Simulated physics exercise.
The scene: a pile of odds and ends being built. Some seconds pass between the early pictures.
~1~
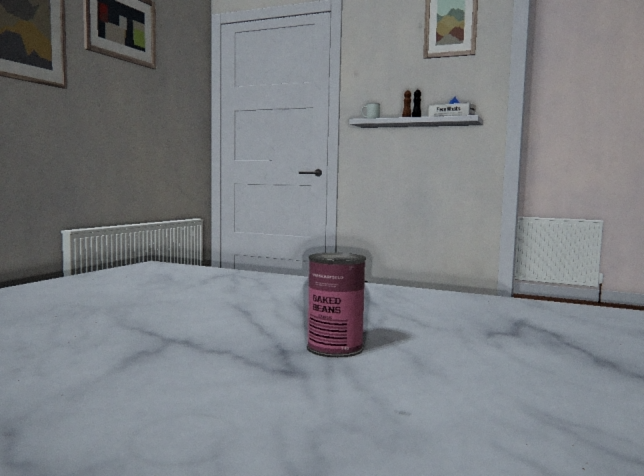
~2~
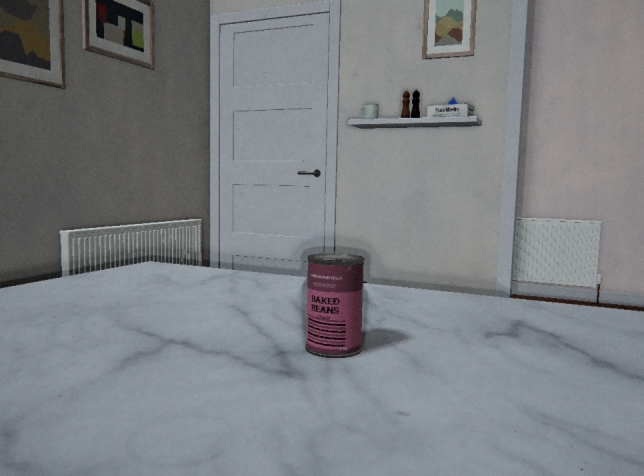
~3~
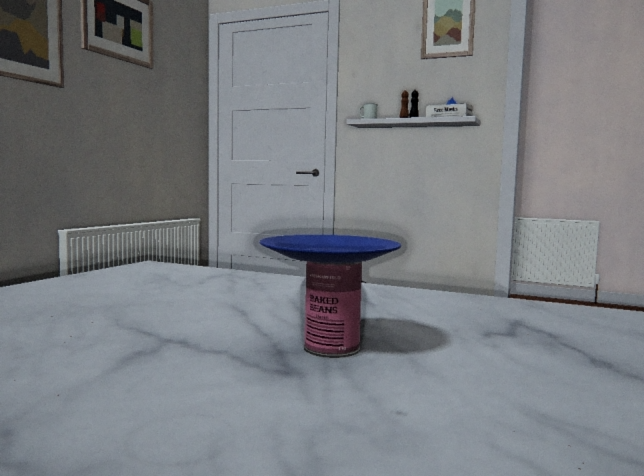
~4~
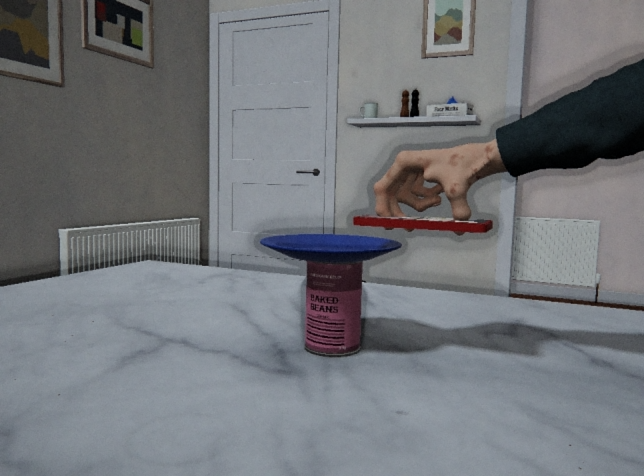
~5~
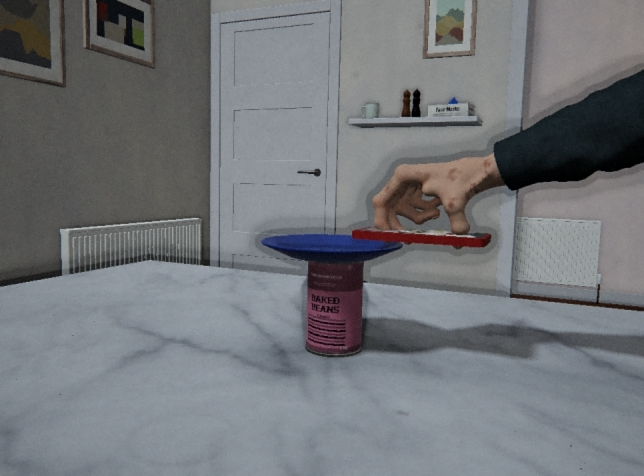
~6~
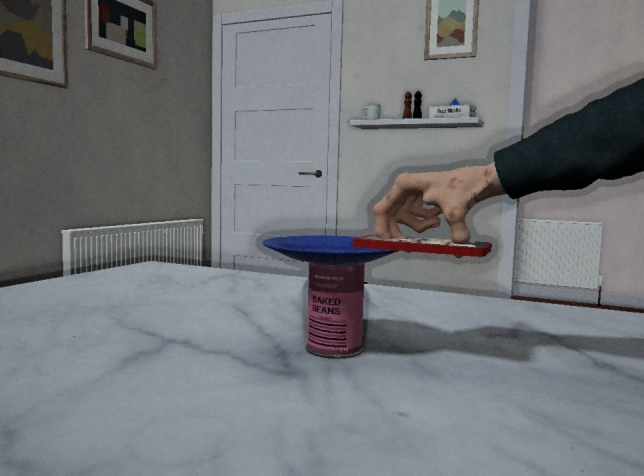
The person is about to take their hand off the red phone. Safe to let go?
It gives way.
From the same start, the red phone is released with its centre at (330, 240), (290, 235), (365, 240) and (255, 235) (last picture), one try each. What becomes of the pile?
First try: It holds; second try: It holds; third try: It keeps its balance; fourth try: It comes apart.
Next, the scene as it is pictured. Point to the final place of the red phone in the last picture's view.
At about (492, 373).
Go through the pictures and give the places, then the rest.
In the first picture, the last thing is not in view yet; pink tin (336, 303).
In the second picture, the last thing is not in view yet; pink tin (335, 303).
In the third picture, the last thing is not in view yet; pink tin (333, 303).
In the fourth picture, coming down; red phone (423, 223); pink tin (334, 302).
In the fifth picture, coming down; red phone (421, 236); pink tin (335, 303).
In the sixth picture, in place under the hand; red phone (422, 245); pink tin (336, 304).
Then, 0.30 s past the last view, red phone now fallen.
Then, 0.40 s past the last view, things are still on the move.
Then, 0.50 s past the last view, as before.
Finally, fallen, red phone; the other 2 still in place. Final places as the last picture's camera would see them, red phone near (493, 373). The pile loses its balance.
